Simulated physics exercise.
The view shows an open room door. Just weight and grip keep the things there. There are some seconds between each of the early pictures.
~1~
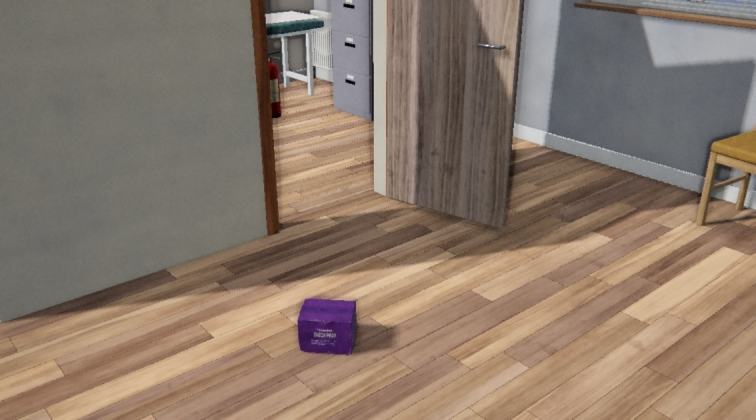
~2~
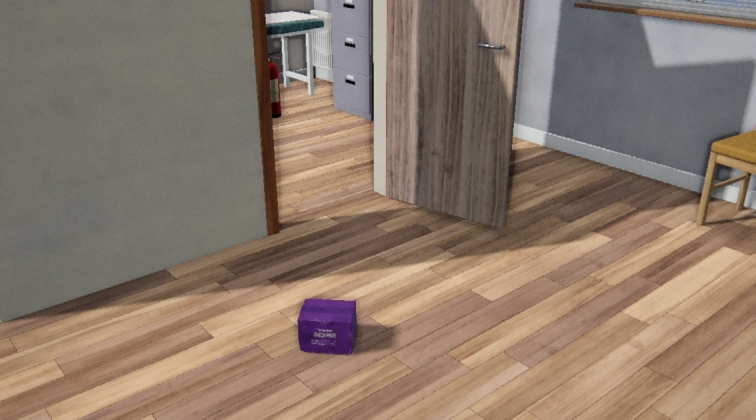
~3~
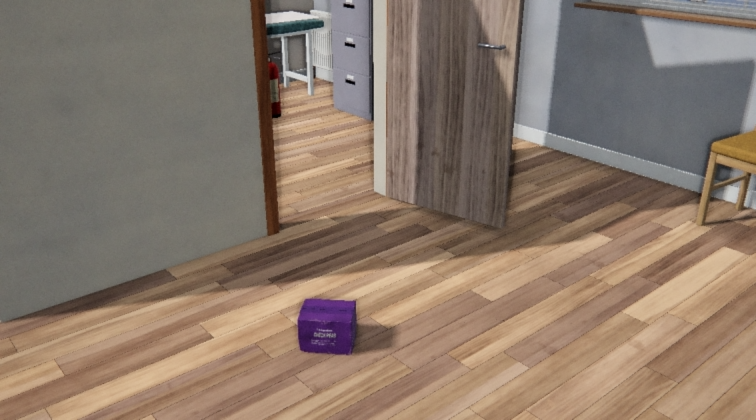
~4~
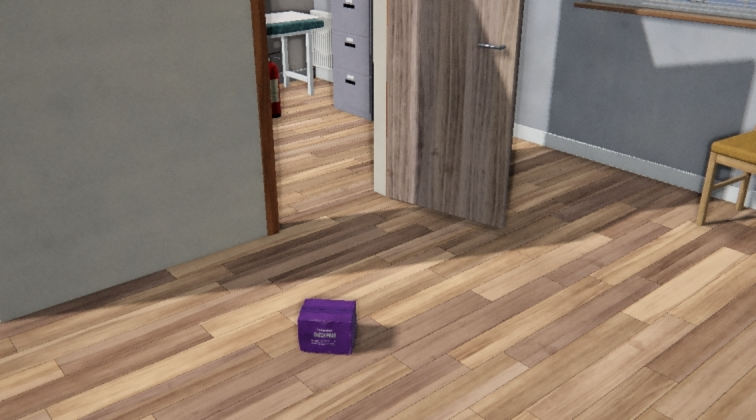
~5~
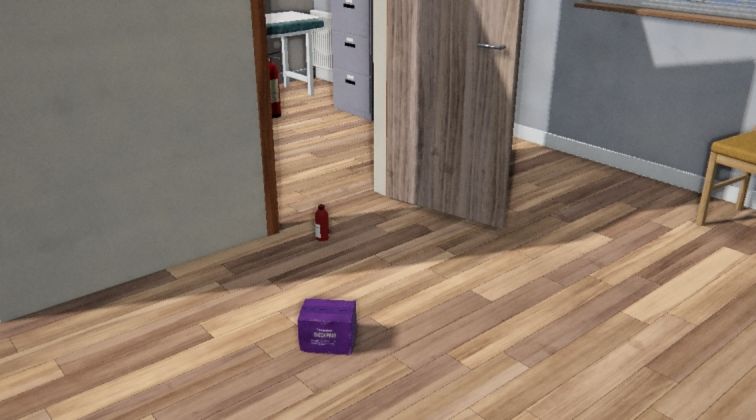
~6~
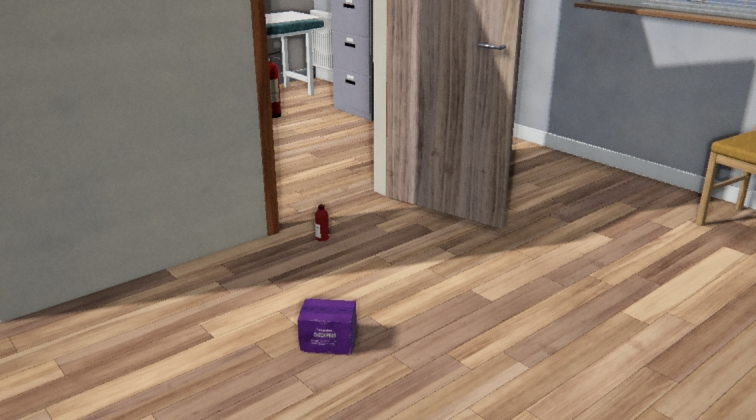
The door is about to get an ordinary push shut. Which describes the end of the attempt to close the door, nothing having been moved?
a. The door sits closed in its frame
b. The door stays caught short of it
a, the door sits closed in its frame.
Then, 1.60 s after the last picture, open by 44°.
Then, 2.30 s after the last picture, open by 8°; red bottle slid well along near (298, 215).
At rest, open by 0°; tipped over on the floor, red bottle; purple box in place. Seen from the same camera at the end, red bottle near (266, 215).
